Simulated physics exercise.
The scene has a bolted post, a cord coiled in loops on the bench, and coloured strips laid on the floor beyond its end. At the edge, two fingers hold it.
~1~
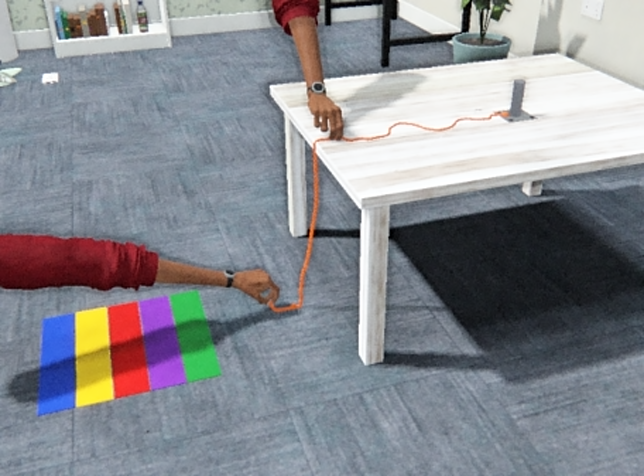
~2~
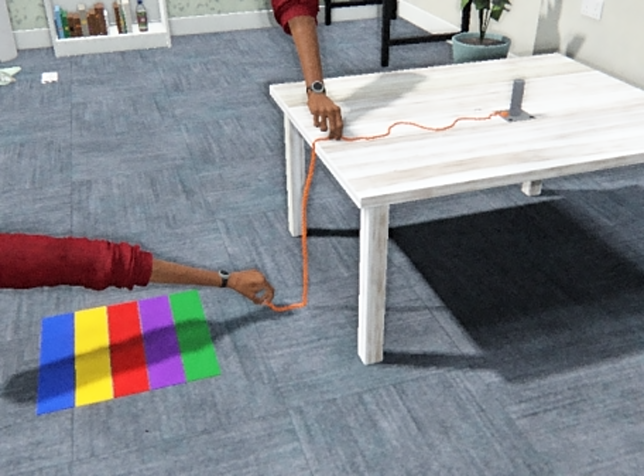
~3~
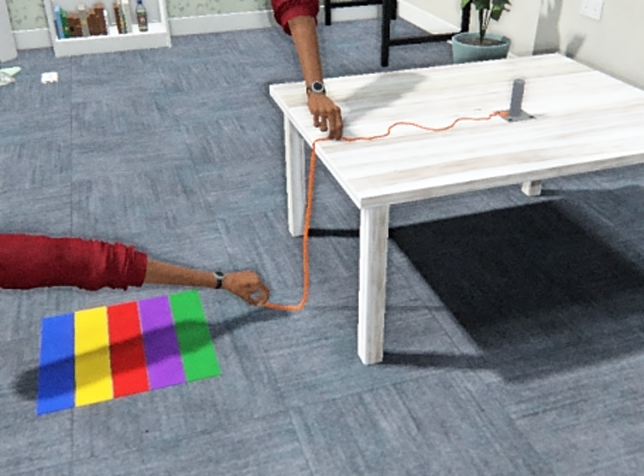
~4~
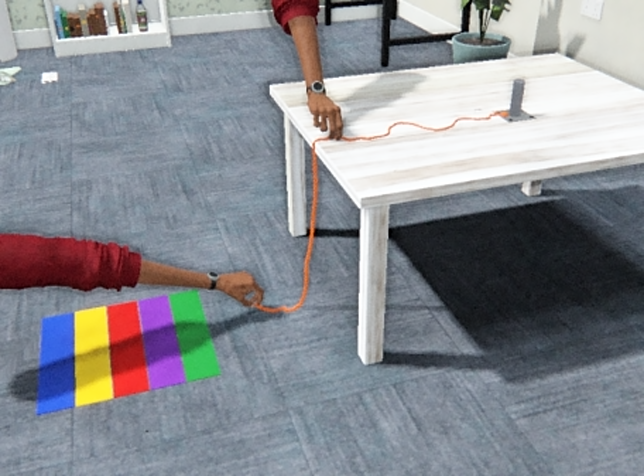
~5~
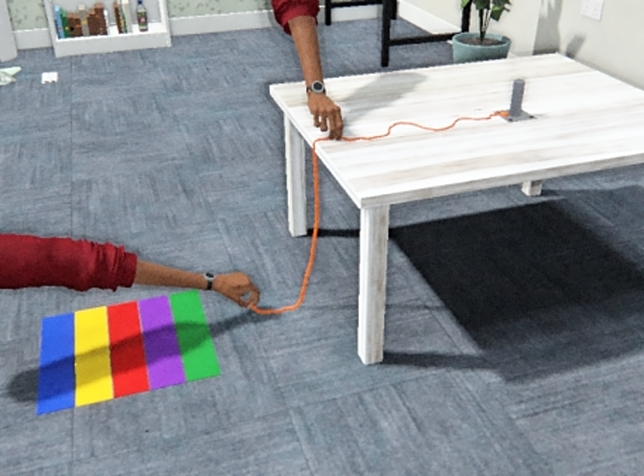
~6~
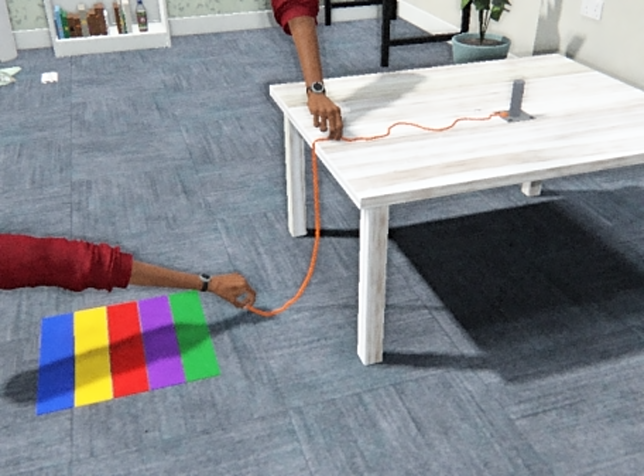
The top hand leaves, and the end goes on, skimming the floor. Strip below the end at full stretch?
Yellow.
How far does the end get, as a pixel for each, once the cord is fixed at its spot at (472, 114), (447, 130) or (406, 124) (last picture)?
Roughly (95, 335), (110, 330) and (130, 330).
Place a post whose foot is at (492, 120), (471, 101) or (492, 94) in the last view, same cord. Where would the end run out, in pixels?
(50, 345), (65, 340) and (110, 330), roughly.
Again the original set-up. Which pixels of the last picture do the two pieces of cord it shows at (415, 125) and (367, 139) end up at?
They end up at (390, 131) and (318, 142).
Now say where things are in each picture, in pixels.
The first frame shows end (271, 301); green (201, 361); purple (166, 368); red (131, 376); yellow (94, 384); blue (57, 392).
The second frame shows end (266, 302); cord through (486, 119) (427, 129) (376, 137) (314, 158) (304, 229) (305, 294).
The third frame shows end (261, 303).
The fourth frame shows end (255, 304); cord through (486, 119) (427, 129) (376, 137) (315, 158) (312, 229) (305, 294).
The fifth frame shows end (251, 305).
The sixth frame shows end (247, 306); cord through (486, 119) (427, 129) (376, 138) (314, 158) (318, 229) (301, 292).
Soon after, end near (146, 325); over purple.
After that, end near (109, 333); over red.
At the stop, end near (86, 337); over yellow. It gets as far as the yellow strip.
